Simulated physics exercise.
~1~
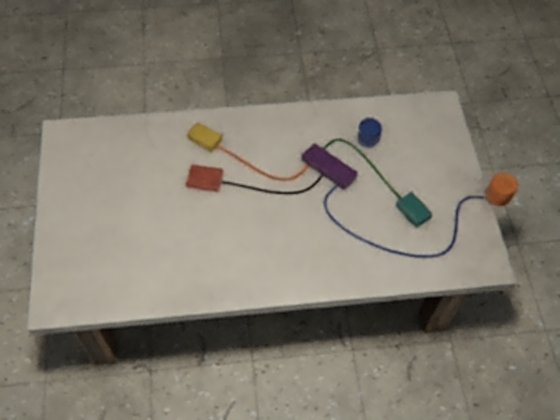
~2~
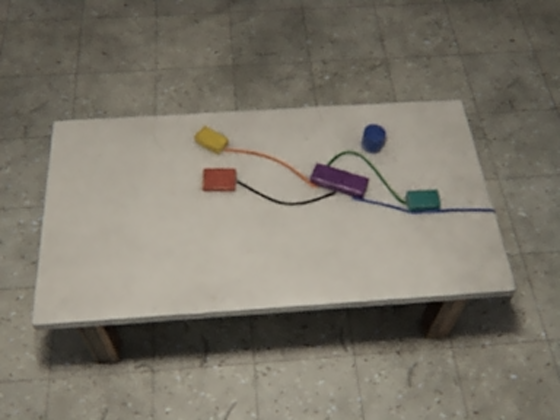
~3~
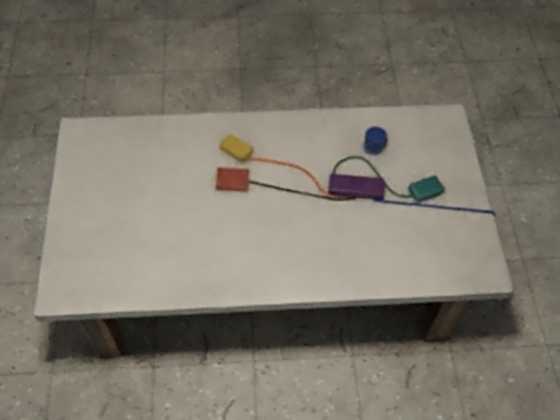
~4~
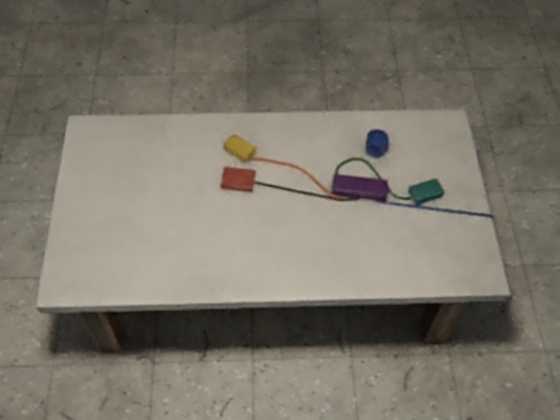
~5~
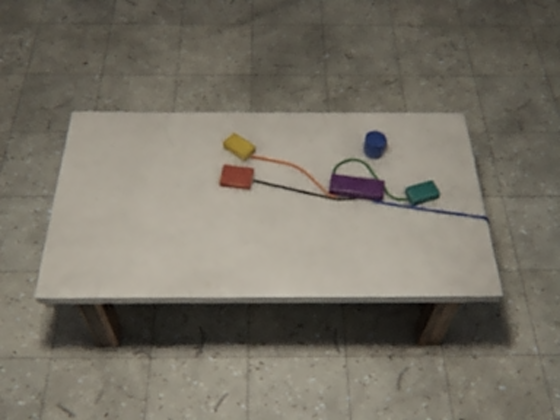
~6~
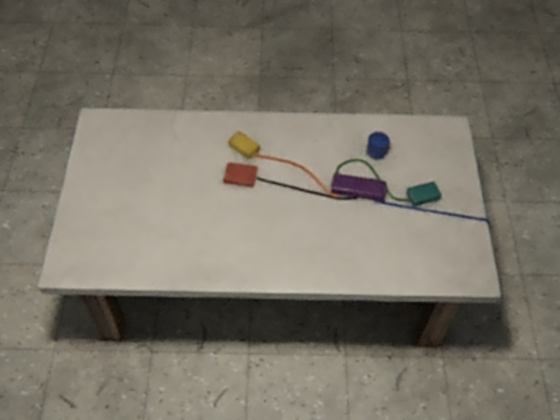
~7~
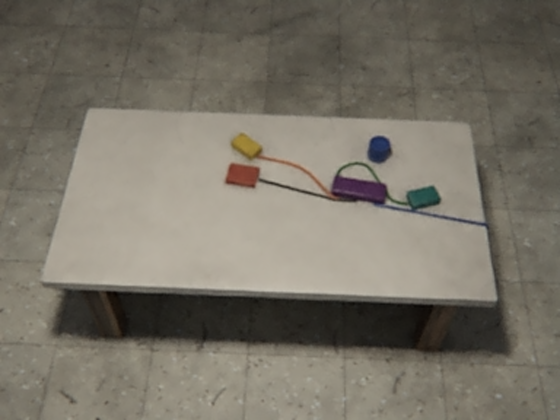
On a folding table, an orange speaker drops off the right edge, its blue cable tugging the purple strip slightly right.
